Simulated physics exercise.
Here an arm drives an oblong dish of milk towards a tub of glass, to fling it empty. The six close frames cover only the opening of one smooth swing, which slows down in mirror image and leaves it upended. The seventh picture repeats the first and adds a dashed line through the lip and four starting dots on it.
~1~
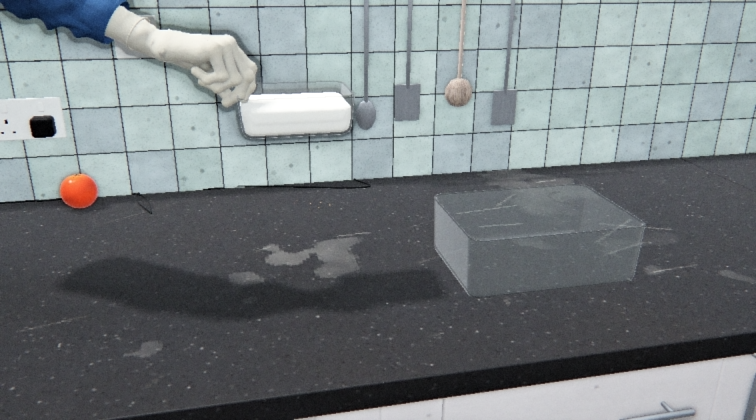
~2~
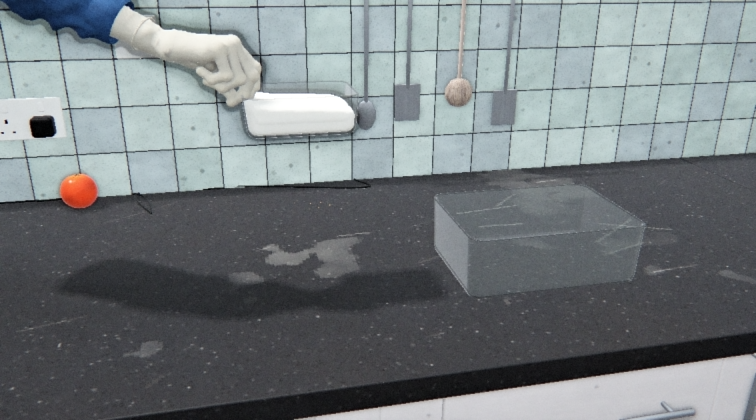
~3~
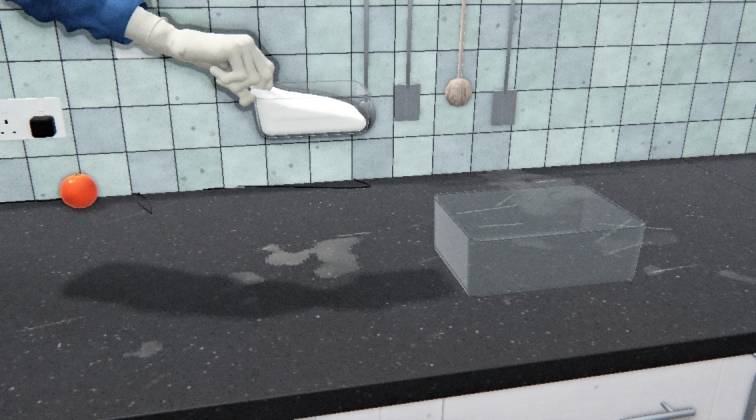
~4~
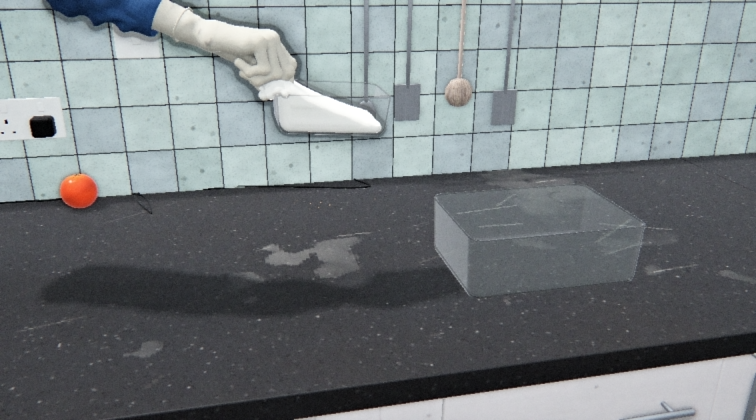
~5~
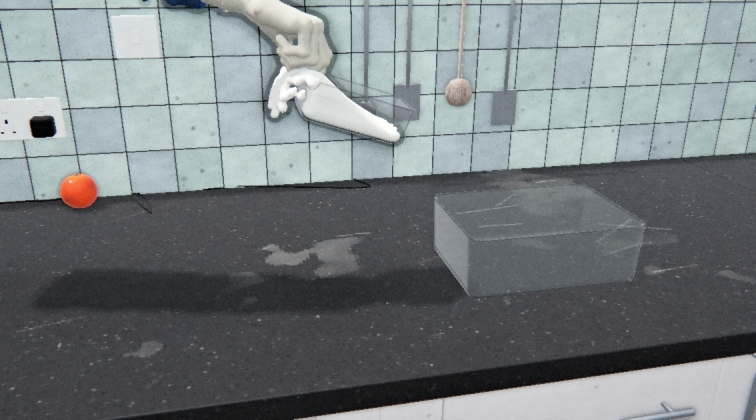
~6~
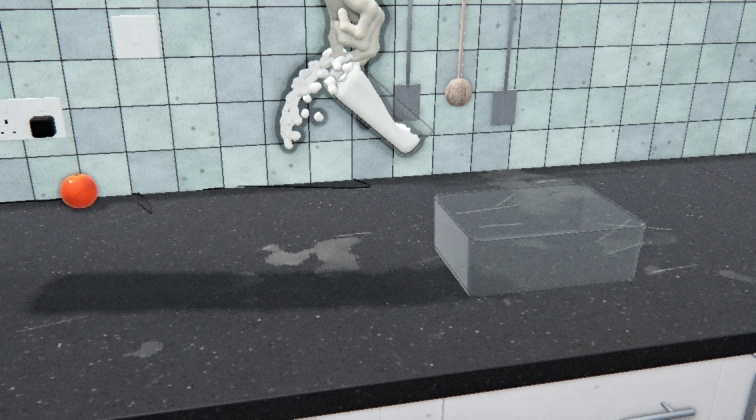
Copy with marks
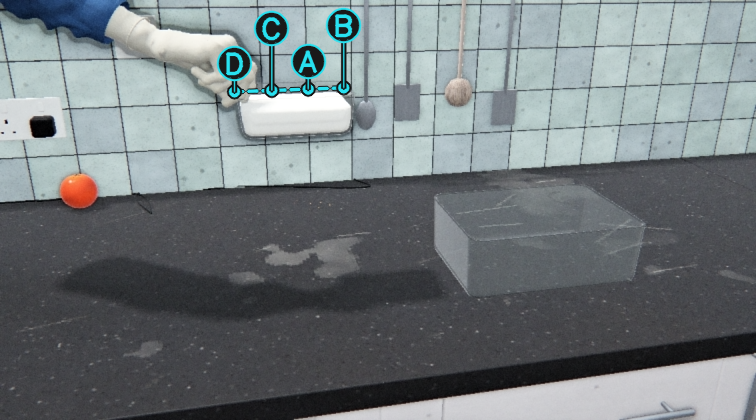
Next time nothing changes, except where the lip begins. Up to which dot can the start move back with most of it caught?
The answer is dot A.
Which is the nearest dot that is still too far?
The answer is C.
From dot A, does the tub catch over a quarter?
Yes.
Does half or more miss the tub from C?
Yes, it does.
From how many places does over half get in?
Two of the four.
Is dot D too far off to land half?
Yes, it does.
On the marked copy, A at (308, 89); B at (343, 87); C at (271, 90); D at (234, 91).
For dot A, about 66 % lands in the tub, 28 % falls short and 7 % goes beside or beyond.
For dot B, about 78 % lands in the tub, 14 % falls short and 8 % goes beside or beyond.
For dot C, about 20 % lands in the tub, 77 % falls short and 3 % goes beside or beyond.
For dot D, about 3 % lands in the tub, 95 % falls short.
